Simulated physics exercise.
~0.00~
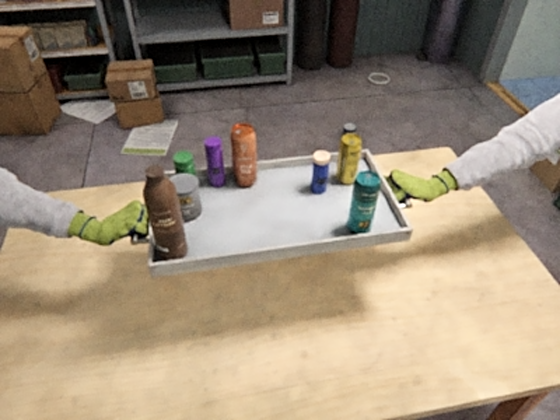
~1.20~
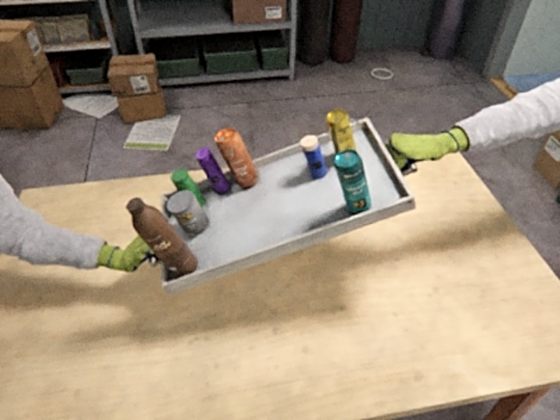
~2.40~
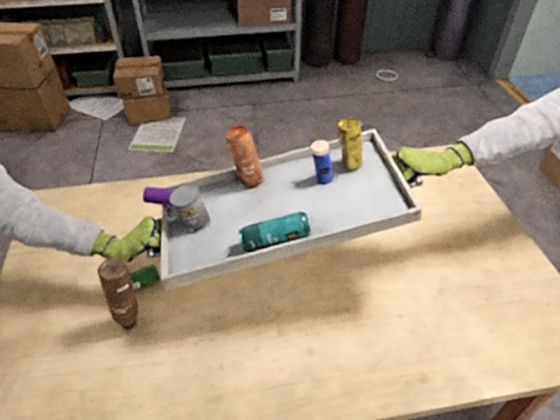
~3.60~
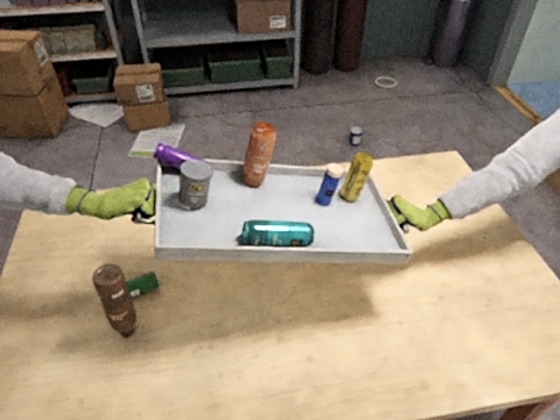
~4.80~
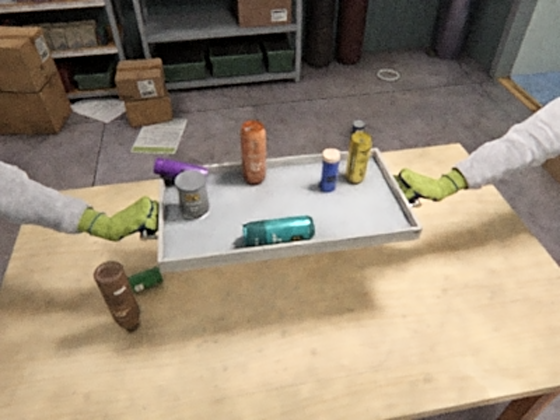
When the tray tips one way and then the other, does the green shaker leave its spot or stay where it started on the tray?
The green shaker leaves its spot. It goes off the left side of the tray and ends up lying on the table.
